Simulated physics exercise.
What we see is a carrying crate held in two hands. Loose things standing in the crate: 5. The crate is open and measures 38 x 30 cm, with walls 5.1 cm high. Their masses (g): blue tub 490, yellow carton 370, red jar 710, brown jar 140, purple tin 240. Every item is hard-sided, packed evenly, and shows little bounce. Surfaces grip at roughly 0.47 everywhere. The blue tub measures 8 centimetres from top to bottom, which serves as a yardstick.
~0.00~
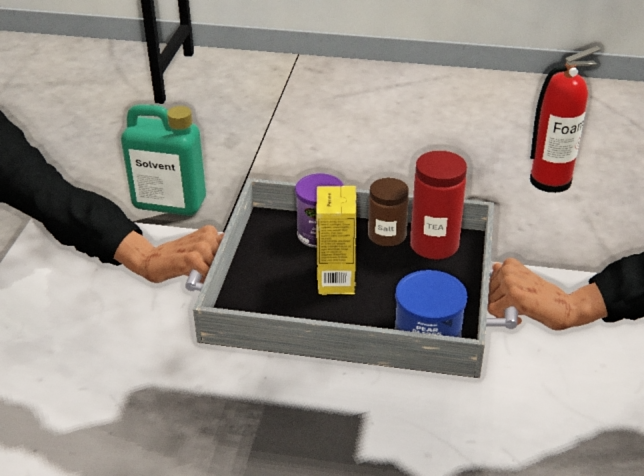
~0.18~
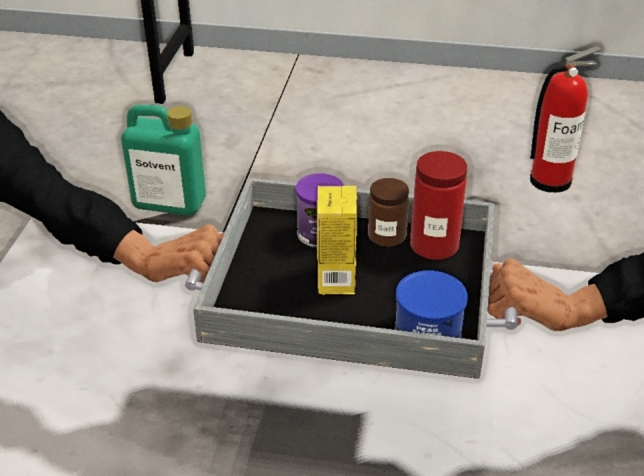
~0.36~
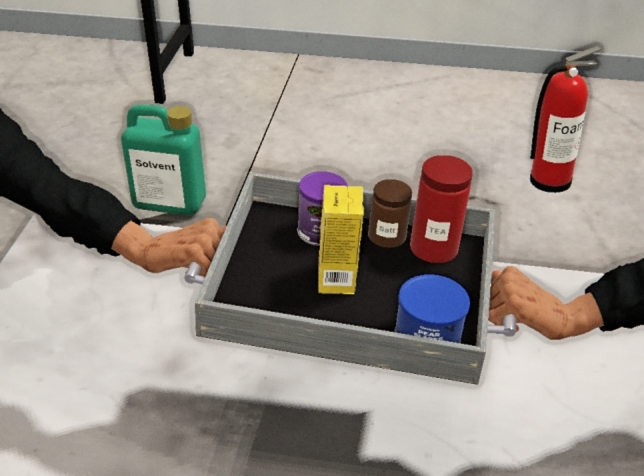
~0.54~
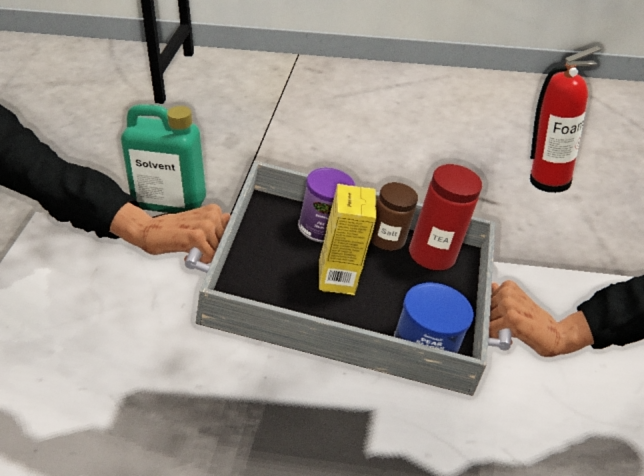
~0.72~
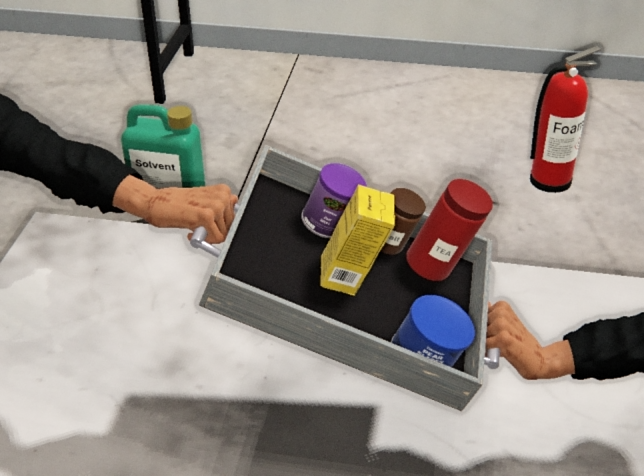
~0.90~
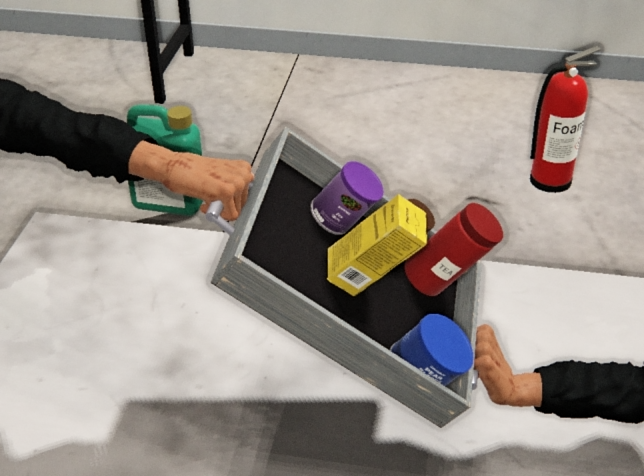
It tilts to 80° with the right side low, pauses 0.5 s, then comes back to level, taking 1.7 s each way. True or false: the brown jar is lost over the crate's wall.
True.
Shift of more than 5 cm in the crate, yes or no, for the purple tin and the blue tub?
Here the purple tin moves off, and the blue tub is left in place.
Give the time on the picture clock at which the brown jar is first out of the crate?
Roughly at the 1.7 s mark.
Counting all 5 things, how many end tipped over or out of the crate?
Count: 3.
Around 1.30 s, tip 66°, right side down; yellow carton now out of the crate; brown jar tipped 7° against what carries it near (412, 263); purple tin tipped 5° against what carries it.
Around 2.70 s, tip 71°, right side down; red jar and brown jar now out of the crate; purple tin shifted 25 cm; blue tub shifted 2 cm.
Around 3.40 s, tip 20°, right side down; purple tin shifted 25 cm; blue tub shifted 2 cm.
Finally (4.5 s), out of the crate, yellow carton, red jar and brown jar; not toppled but over 5 cm from the start, purple tin; the last one still in place (within 5 cm). In the last view, brown jar near (486, 356).
